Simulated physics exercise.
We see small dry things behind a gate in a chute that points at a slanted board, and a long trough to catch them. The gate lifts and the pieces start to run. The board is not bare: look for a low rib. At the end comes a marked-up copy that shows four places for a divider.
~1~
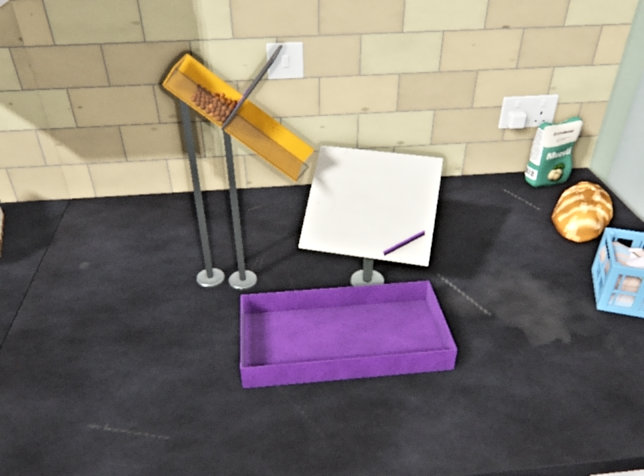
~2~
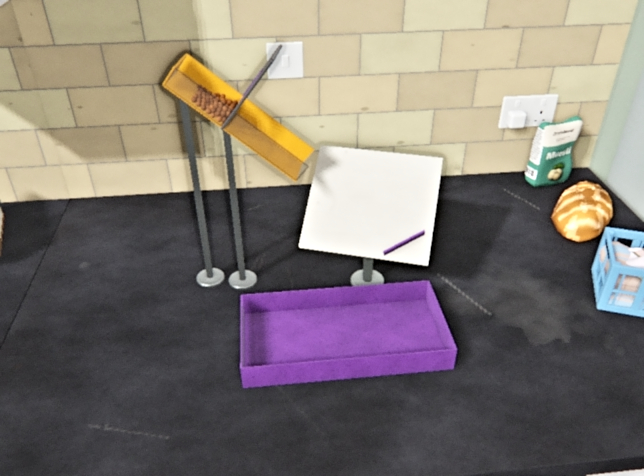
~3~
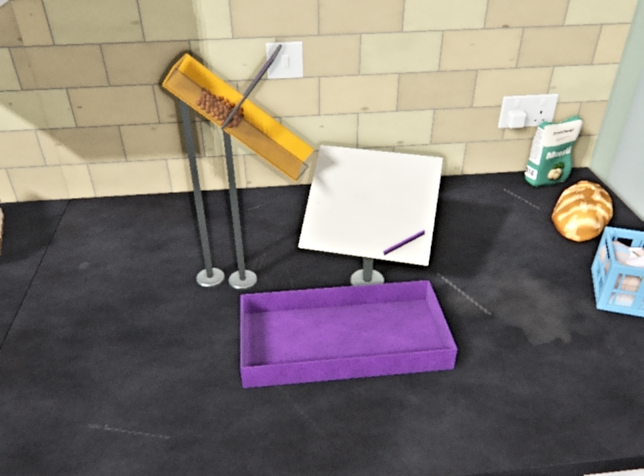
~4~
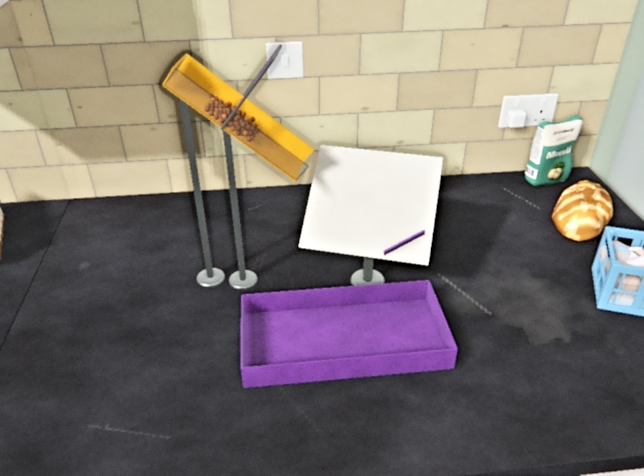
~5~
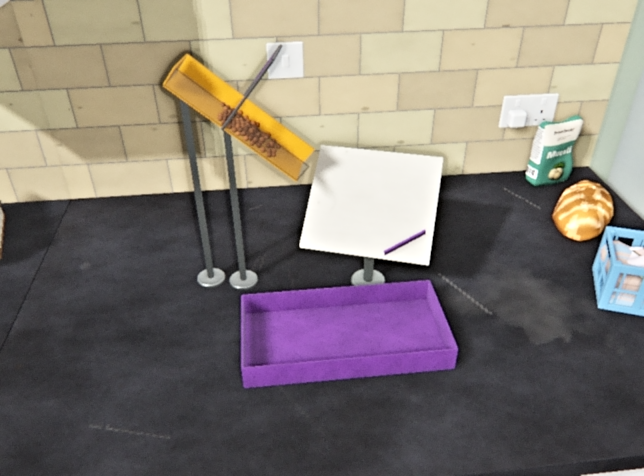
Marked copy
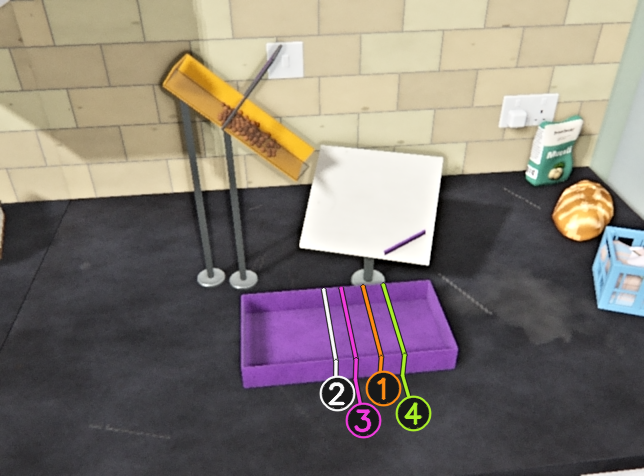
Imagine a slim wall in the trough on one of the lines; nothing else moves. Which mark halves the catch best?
The answer is line 1.
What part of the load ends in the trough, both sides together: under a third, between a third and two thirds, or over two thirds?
It is over two thirds.
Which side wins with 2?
The right side.
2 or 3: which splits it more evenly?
Line 3.
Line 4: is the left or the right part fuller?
The left side.
On the marked copy, line 1 crosses the front rim at (381, 356); line 2 crosses the front rim at (335, 360); line 3 crosses the front rim at (355, 358); line 4 crosses the front rim at (404, 354).
For line 1, of what is caught, about half on the left of the divider, about half on the right.
For line 2, of what is caught, a small part on the left of the divider, nearly all on the right.
For line 3, of what is caught, about a quarter on the left of the divider, most on the right.
For line 4, of what is caught, most on the left of the divider, a small part on the right.
